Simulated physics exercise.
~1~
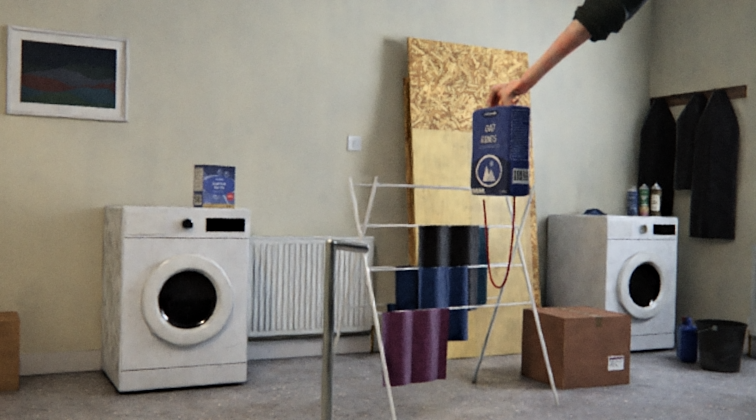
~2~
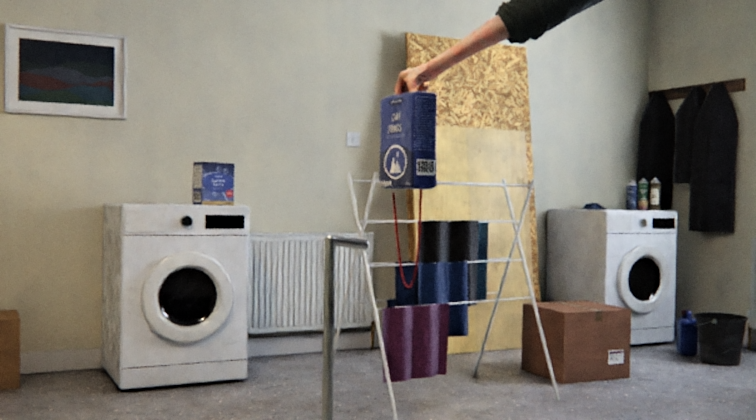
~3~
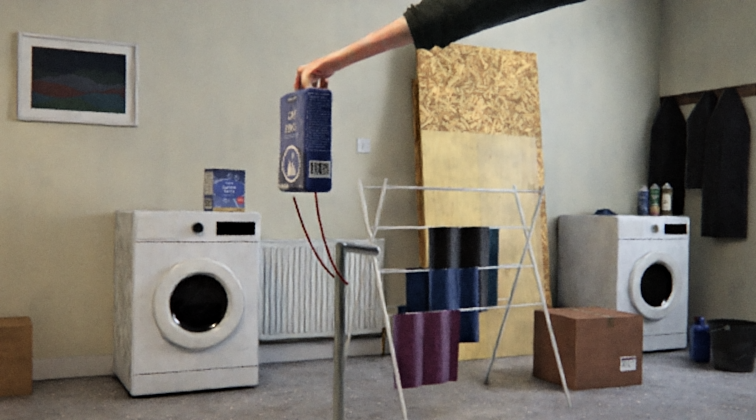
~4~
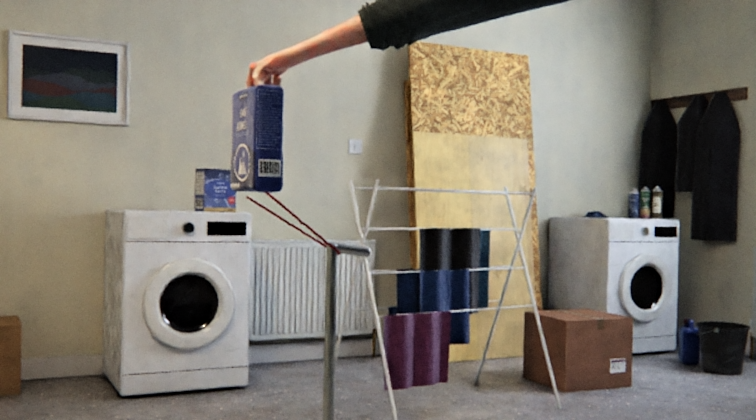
A hand carried a blue bag with a trailing red loop leftward through a laundry room, past a drying rack and a metal post, until the loop caught on the post and pulled tight, leaving the bag snagged just beyond it.
